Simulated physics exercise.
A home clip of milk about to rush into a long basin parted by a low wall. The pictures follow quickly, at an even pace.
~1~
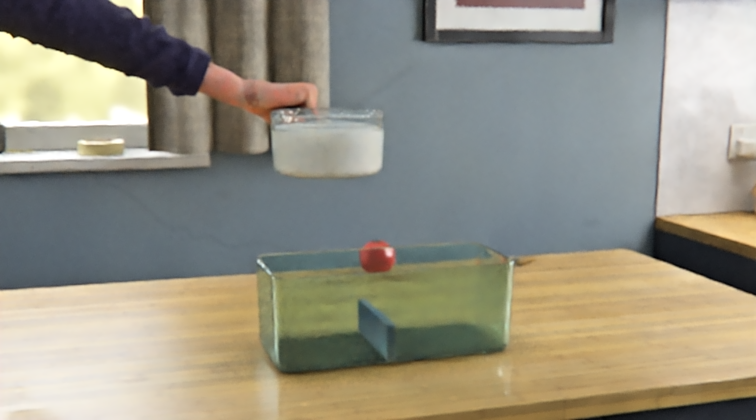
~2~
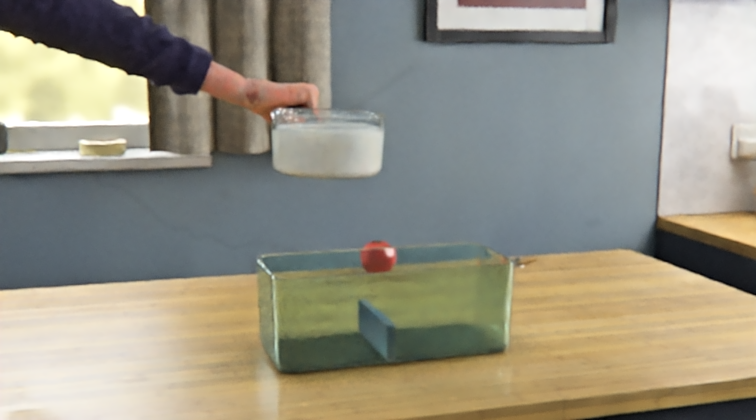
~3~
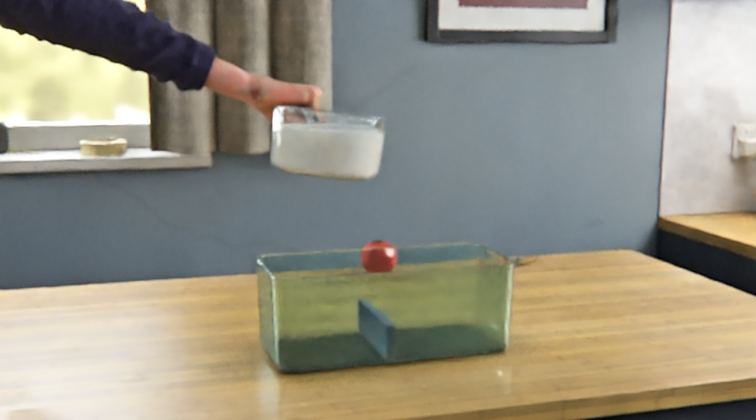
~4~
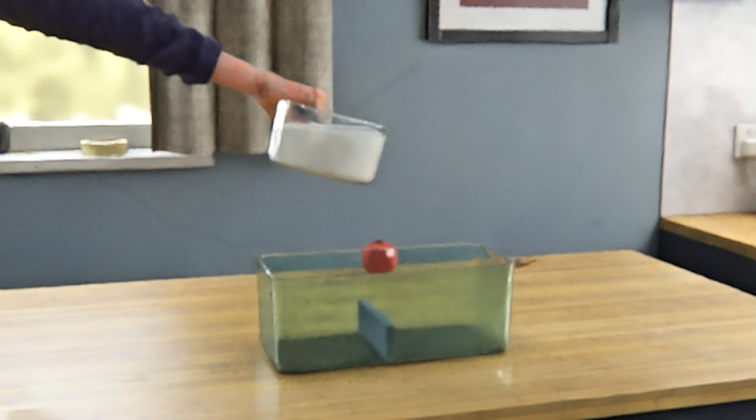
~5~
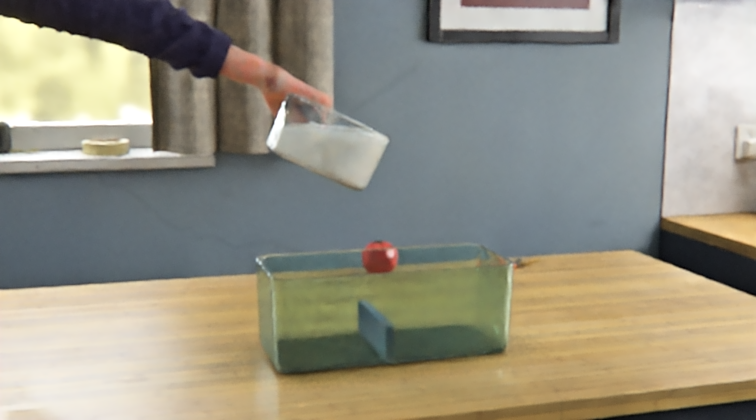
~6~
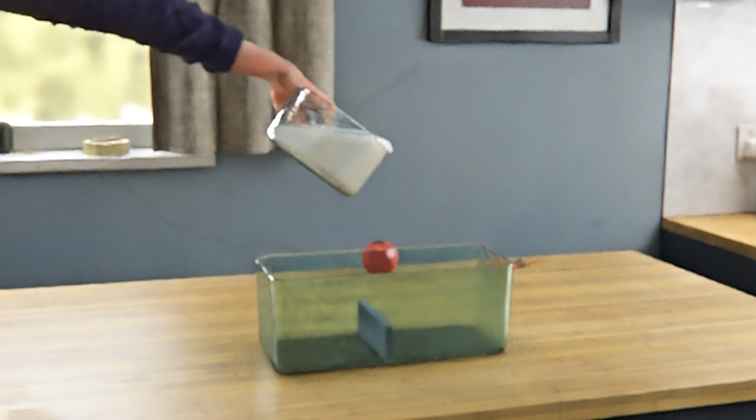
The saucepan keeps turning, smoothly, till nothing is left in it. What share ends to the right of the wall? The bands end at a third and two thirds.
In the end more than two thirds is right of the wall.
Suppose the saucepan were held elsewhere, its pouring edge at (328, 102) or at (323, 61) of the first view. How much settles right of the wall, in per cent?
About 35 and 40 per cent.
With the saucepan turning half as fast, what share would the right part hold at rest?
Near 95 %.
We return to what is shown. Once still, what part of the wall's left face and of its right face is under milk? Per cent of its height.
Near 10 on the left, 70 on the right.
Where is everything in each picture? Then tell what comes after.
In the first frame, it leans 0°; its right rim is at (380, 113); the milk meets the walls at (274, 128) and (377, 126); the long basin's rim runs from (265, 269) to (496, 253); the wall's top is at (376, 312).
In the second frame, it leans 2°; its right rim is at (381, 115); the milk meets the walls at (275, 128) and (378, 127).
In the third frame, it leans 7°; its right rim is at (383, 120); the milk meets the walls at (276, 127) and (379, 128).
In the fourth frame, it leans 15°; its right rim is at (385, 129); the milk meets the walls at (276, 127) and (381, 130).
In the fifth frame, it leans 25°; its right rim is at (385, 140); the milk meets the walls at (274, 127) and (384, 135).
In the sixth frame, it leans 38°; its right rim is at (383, 153); the milk meets the walls at (273, 126) and (380, 143); 4 per cent is over the edge.
A moment on, the saucepan is tipped right over and 20 per cent is still to pour, 0 is left of the wall and 29 right of it.
Next, the saucepan is tipped right over and 3 per cent is still to pour, 8 is left of the wall and 80 right of it.
Then the saucepan is tipped right over and 0 per cent is still to pour, 13 is left of the wall and 84 right of it.
Later the saucepan is tipped right over and 0 per cent is still to pour, 13 is left of the wall and 84 right of it.
At rest 14 per cent lies left of the wall, 84 right of it and 2 outside.
